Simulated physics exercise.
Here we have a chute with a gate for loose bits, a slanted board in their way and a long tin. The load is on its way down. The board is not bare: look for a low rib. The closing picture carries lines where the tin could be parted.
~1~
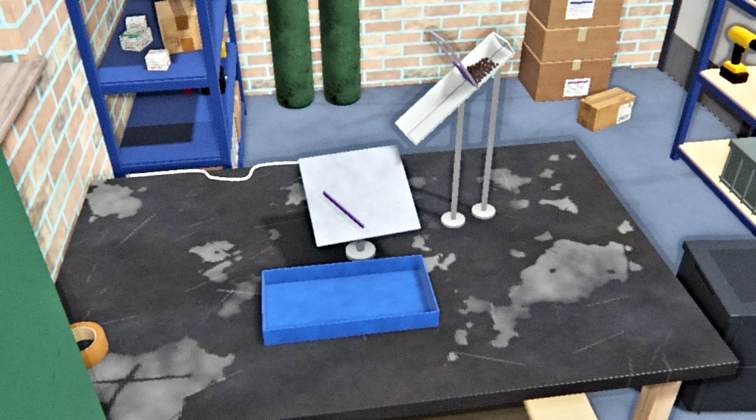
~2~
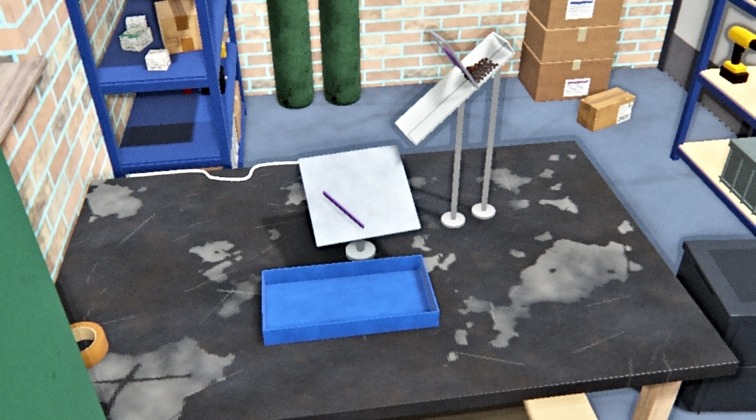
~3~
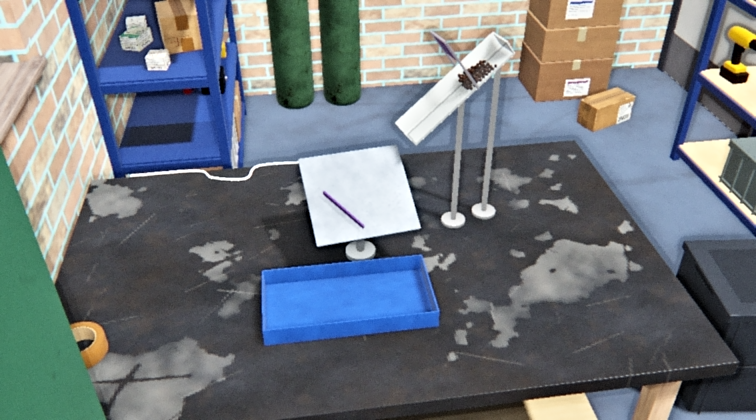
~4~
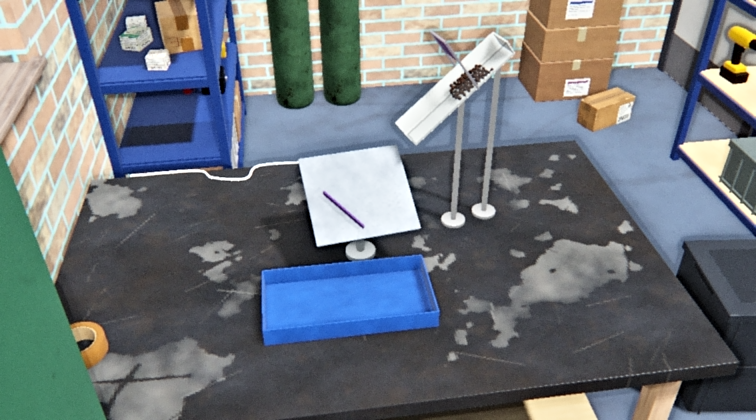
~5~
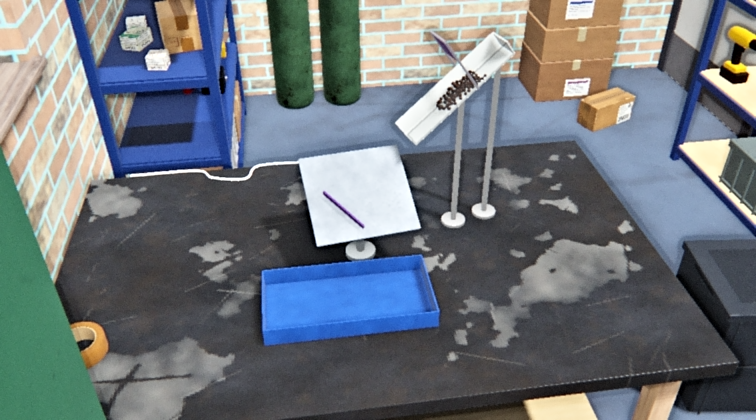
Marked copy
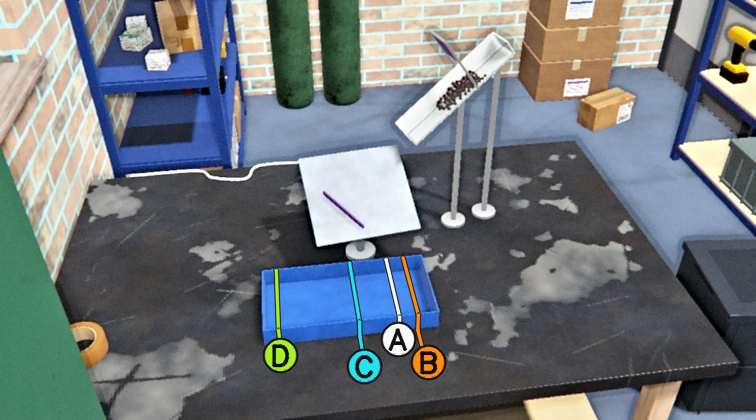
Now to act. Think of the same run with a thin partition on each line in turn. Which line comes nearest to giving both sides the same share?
A is best.
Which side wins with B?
More lands on the left.
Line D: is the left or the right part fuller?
Right.
On the marked copy, line A crosses the front rim at (399, 316); line B crosses the front rim at (418, 314); line C crosses the front rim at (359, 320); line D crosses the front rim at (278, 329).
Choosing A, of what is caught, about half on the left of the divider, about half on the right.
Choosing B, of what is caught, nearly all on the left of the divider, a small part on the right.
Choosing C, of what is caught, a small part on the left of the divider, nearly all on the right.
Choosing D, of what is caught, none on the left of the divider, all on the right.
